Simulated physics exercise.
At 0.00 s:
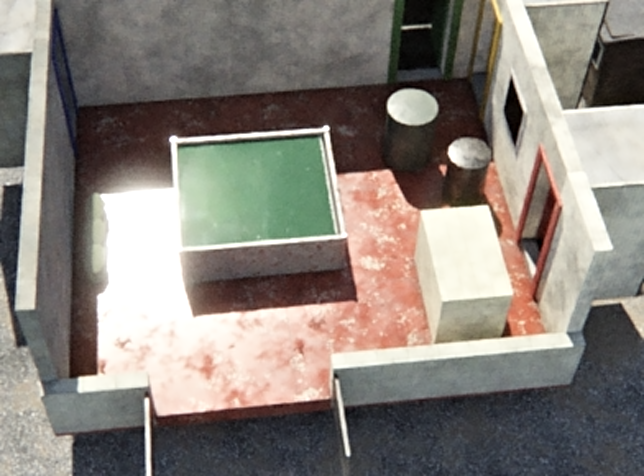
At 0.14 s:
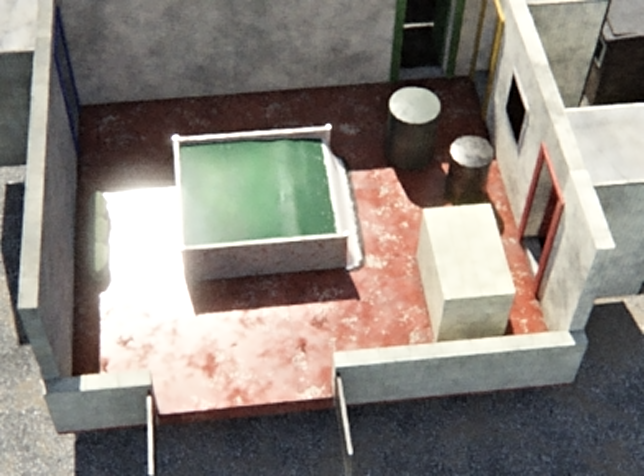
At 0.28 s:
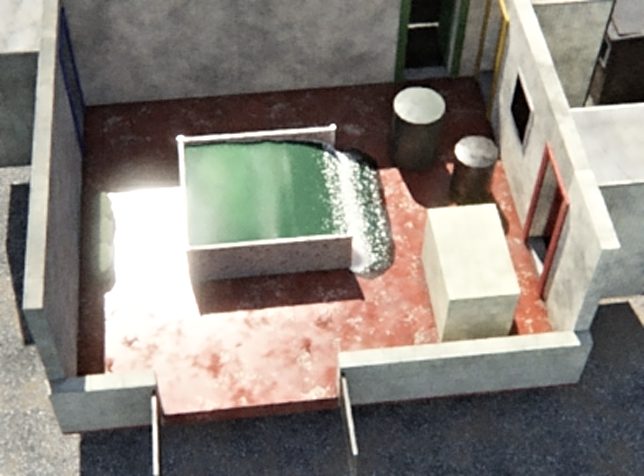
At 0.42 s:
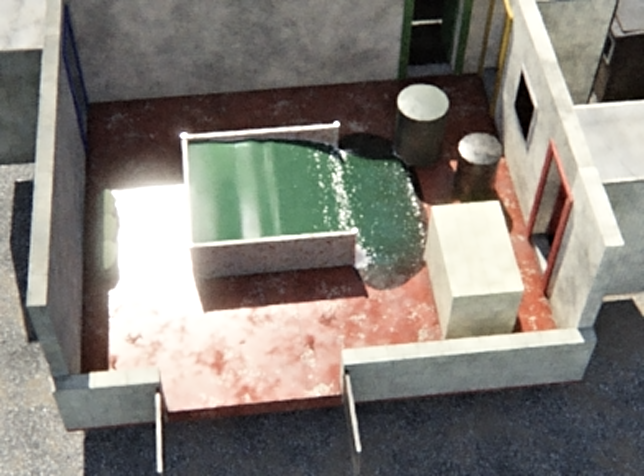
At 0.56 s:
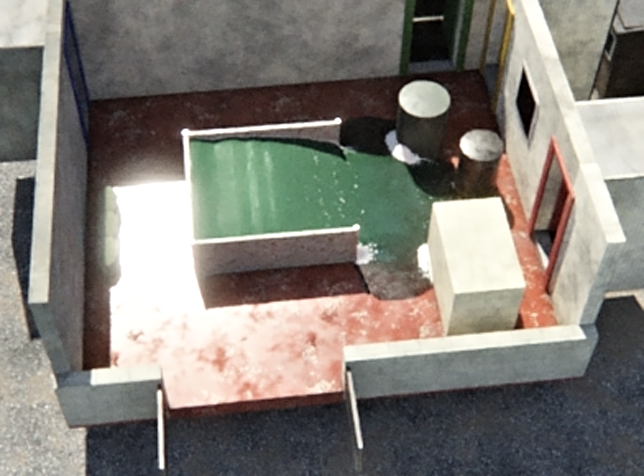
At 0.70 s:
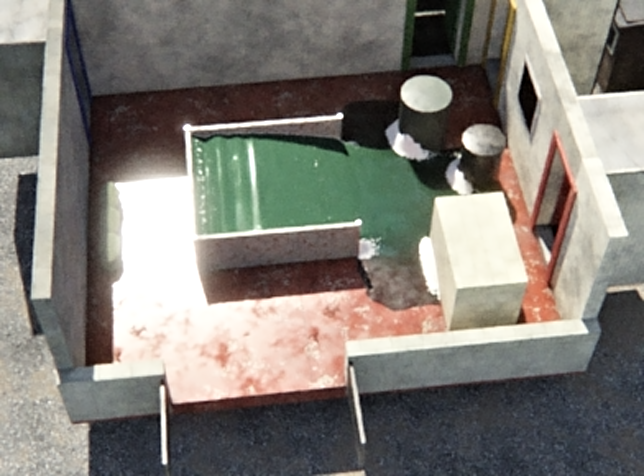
A square tank of green water stands in a walled court with a worn red floor, seen from high above. Two grey cylinders and a pale block stand to its right, with a green door behind, a red one at right and a blue one at far left. As the view drifts slightly, the tank's right side opens and water rushes out rightward, spreading and foaming white around the cylinders and block.
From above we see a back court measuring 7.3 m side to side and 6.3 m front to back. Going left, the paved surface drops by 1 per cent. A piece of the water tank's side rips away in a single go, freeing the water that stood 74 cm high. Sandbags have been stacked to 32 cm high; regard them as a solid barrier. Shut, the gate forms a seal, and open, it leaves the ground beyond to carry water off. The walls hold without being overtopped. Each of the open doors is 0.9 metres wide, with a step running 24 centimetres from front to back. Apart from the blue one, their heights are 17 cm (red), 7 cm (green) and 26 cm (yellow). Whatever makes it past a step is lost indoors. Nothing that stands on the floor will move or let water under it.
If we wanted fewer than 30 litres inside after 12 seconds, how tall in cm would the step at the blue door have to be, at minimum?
It would need to be around 15 cm tall.
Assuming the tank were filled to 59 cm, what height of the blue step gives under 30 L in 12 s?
It would take a step of about 12.5 cm.
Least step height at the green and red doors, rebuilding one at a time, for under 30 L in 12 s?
Roughly 27 cm for the green door and roughly 29 cm for the red door.
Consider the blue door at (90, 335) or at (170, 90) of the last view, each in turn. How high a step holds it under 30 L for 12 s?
10.5 and 9.0 cm.
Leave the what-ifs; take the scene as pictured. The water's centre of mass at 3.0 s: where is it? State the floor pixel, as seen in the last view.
Around (389, 201).
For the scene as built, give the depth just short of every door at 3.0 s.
Door by door, in centimetres - red 24, green 28, yellow 29, blue 0.
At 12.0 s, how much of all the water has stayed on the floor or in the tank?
Water still present: Approx. 80 %.
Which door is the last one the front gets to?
I'd say the blue door.
After 1.4 s water covers 30 % of the floor, deepest (52 cm) near (451, 184); it has not reached the blue door.
After 3.0 s water covers 50 % of the floor, deepest (39 cm) near (523, 211); it has not reached the blue door.
After 12.0 s water covers 95 % of the floor, deepest (16 cm) near (101, 101); 15 cm at the blue door, 0 litres in over its 26 cm step.
At the blue door as built, the water arrived by 4.9 s and peaked near 27 cm at 6.0 s.
With a step of 12.5 cm, 62 litres would have come in within the 12 s; with 17 cm, 16 litres. So under 30 litres takes about 15 cm.
